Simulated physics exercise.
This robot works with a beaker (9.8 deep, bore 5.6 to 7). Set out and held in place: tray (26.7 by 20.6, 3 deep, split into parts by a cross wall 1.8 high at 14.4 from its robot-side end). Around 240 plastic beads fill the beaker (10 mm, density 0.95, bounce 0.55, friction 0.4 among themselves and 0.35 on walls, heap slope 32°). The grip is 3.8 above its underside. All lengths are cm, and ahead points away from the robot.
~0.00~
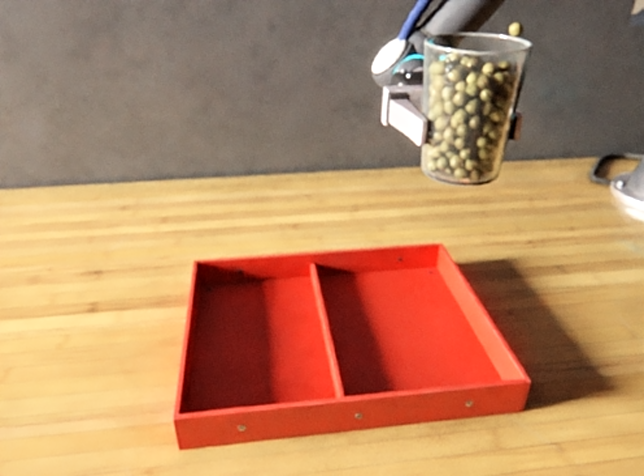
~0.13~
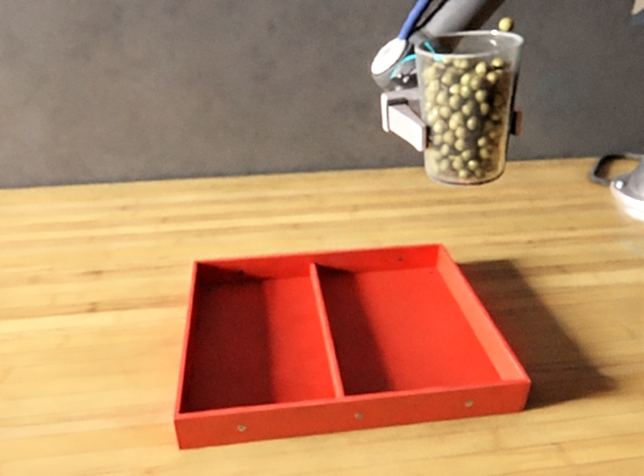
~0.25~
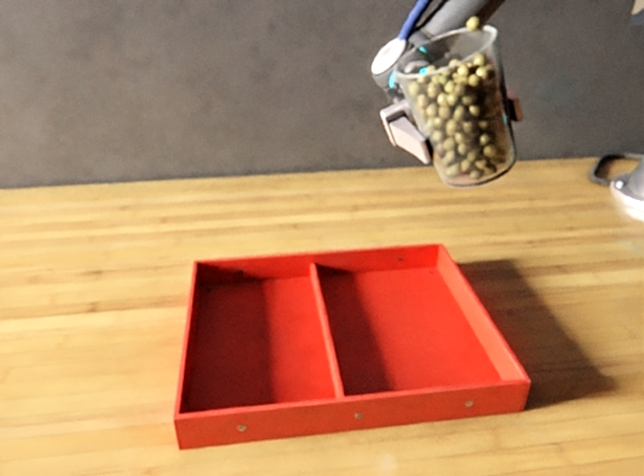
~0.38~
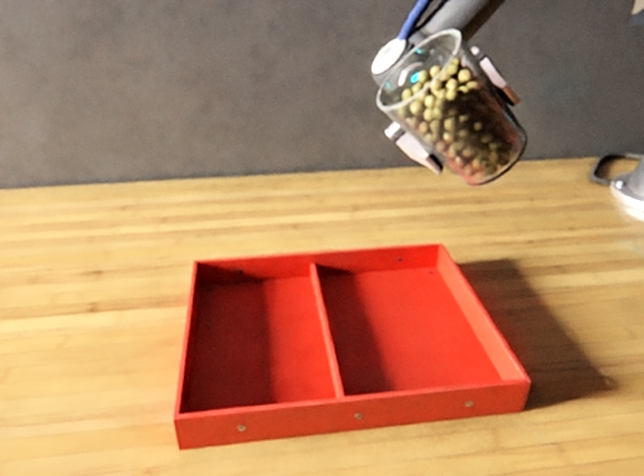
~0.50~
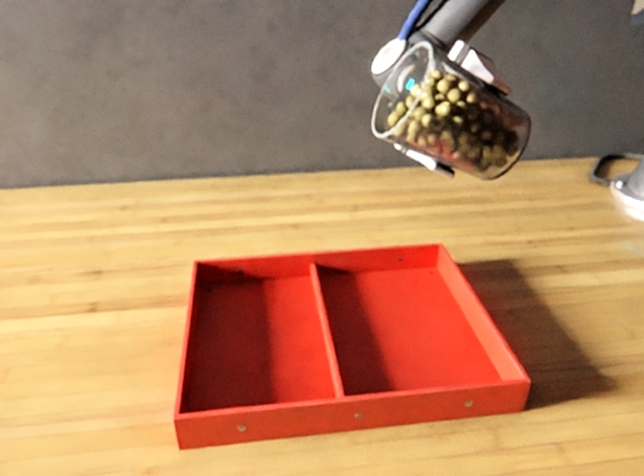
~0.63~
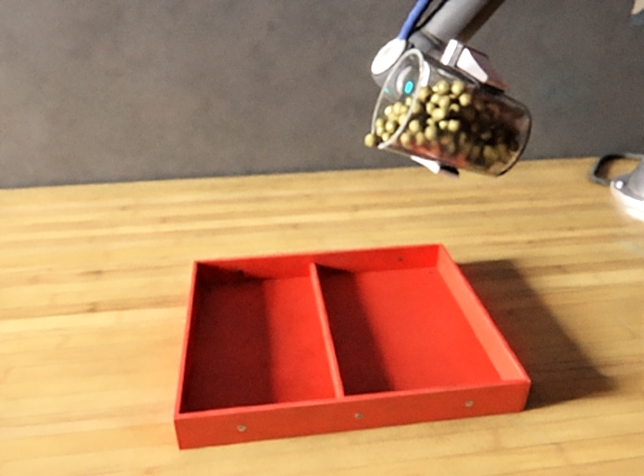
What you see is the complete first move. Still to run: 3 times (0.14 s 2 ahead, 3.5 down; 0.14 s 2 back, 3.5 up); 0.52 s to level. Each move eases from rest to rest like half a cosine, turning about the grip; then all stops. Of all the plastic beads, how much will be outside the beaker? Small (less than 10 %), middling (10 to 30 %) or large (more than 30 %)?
Answer: Small; less than 10 % of the plastic beads finish outside the beaker.
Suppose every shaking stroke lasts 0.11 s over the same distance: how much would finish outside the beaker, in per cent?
Then about 15 per cent.
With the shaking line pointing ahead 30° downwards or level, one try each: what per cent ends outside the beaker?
About 20 and 40 per cent.
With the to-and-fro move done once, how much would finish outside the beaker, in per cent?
Then about 0 per cent.
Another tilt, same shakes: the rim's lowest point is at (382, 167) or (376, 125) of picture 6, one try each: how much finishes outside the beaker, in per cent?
Some 45 and 0 per cent.
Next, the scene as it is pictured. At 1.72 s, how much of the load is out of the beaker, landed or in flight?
Some 5 per cent.
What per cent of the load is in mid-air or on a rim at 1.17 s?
About 1 per cent.
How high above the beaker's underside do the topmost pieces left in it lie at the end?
Some 10.0 cm.
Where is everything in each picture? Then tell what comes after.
In the first frame, the beaker middle at (468, 112), level; upper third of the load around (473, 84), from x 430 to 515, top at y 30; 243 in the beaker.
In the second frame, the beaker middle at (466, 112), tilted 6° forward; upper third of the load around (470, 86), from x 430 to 505, top at y 25.
In the third frame, the beaker middle at (462, 114), tilted 23° forward; upper third of the load around (462, 88), from x 415 to 505, top at y 25.
In the fourth frame, the beaker middle at (458, 117), tilted 44° forward; upper third of the load around (455, 95), from x 405 to 515, top at y 65.
In the fifth frame, the beaker middle at (455, 120), tilted 61° forward; upper third of the load around (452, 102), from x 395 to 515, top at y 75.
In the sixth frame, the beaker middle at (454, 121), tilted 68° forward; upper third of the load around (456, 107), from x 370 to 515, top at y 85; 243 in the beaker.
After 1.17 s, tilted 68° forward, highest piece 24 above the table; 239 in the beaker, 1 in the robot-side part, 1 in the far-side part, 2 in flight or on a rim.
After 1.72 s, tilted 36° forward, highest piece 24 above the table; 236 in the beaker, 5 in the robot-side part, 1 in the far-side part, 1 in flight or on a rim.
After 2.19 s, level, highest piece 27 above the table; 236 in the beaker, 6 in the robot-side part, 1 in the far-side part.
After 3.24 s, level, highest piece 27 above the table; 236 in the beaker, 6 in the robot-side part, 1 in the far-side part.
In the end, 236 in the beaker, 6 in the robot-side part, 1 in the far-side part. That is 3 % outside the beaker.
